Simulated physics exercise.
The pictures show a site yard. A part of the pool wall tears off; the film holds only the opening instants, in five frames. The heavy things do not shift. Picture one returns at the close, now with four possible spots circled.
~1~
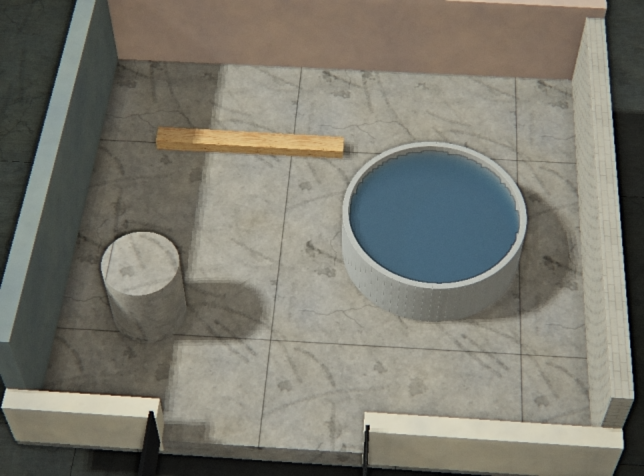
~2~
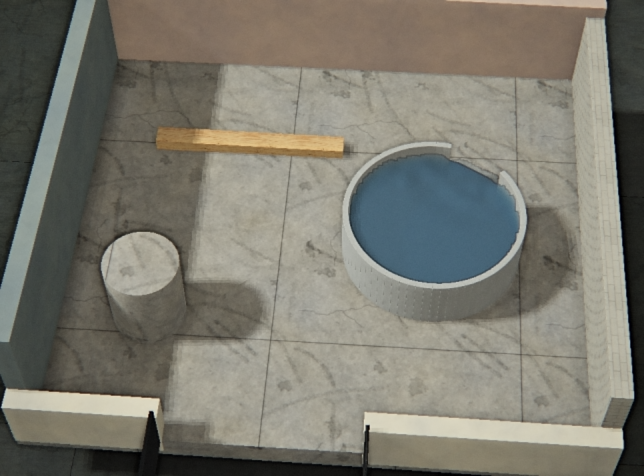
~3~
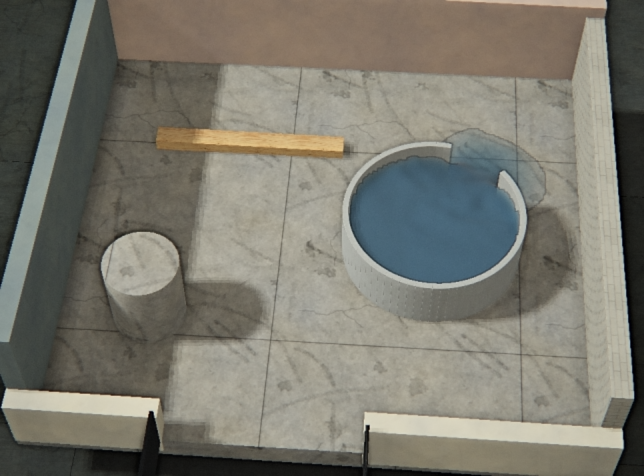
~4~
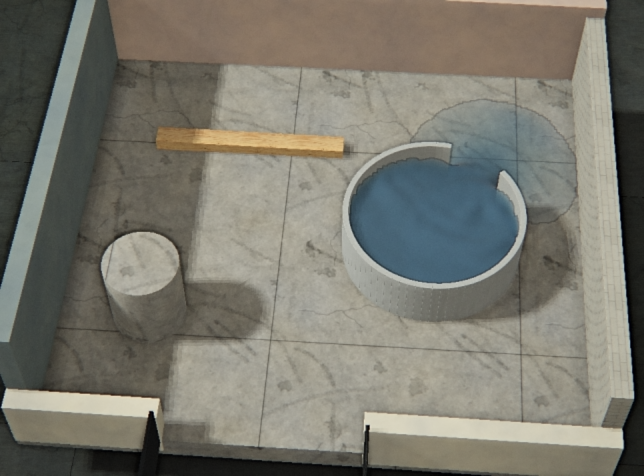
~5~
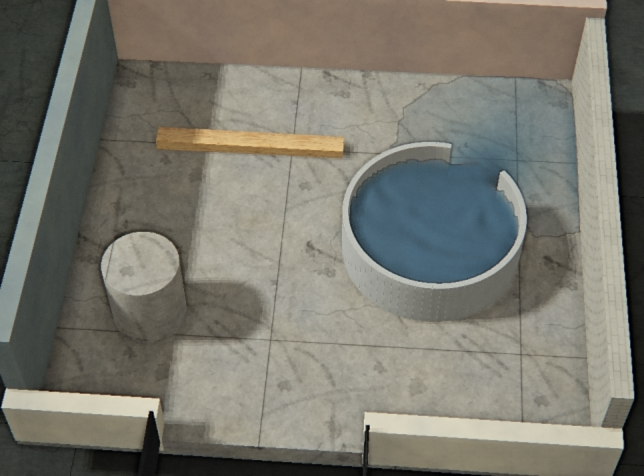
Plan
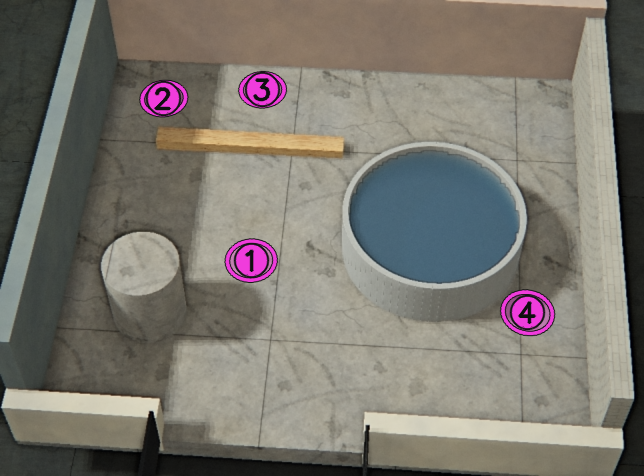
In the video, a round pool of blue water stands in a walled yard with a wooden beam and a pale cylinder. A gap opens in its far-right rim, and water pours out, spreading across the floor toward the back wall.
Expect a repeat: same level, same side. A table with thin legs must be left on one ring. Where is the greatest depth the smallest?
Best: 4.
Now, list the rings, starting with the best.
Best to worst: 4, 1, 3, 2.
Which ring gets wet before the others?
3 it is.
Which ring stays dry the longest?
That is ring 1.
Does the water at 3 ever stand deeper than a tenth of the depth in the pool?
Yes, clearly.
On the marked copy, 1 at (251, 260); 2 at (163, 98); 3 at (262, 89); 4 at (527, 312).
If 1 is chosen, the water peaks at about 12 % of the depth that stood in the pool.
If 2 is chosen, the water peaks at about 33 % of the depth that stood in the pool.
If 3 is chosen, the water peaks at about 23 % of the depth that stood in the pool.
If 4 is chosen, the water peaks at about 7 % of the depth that stood in the pool.
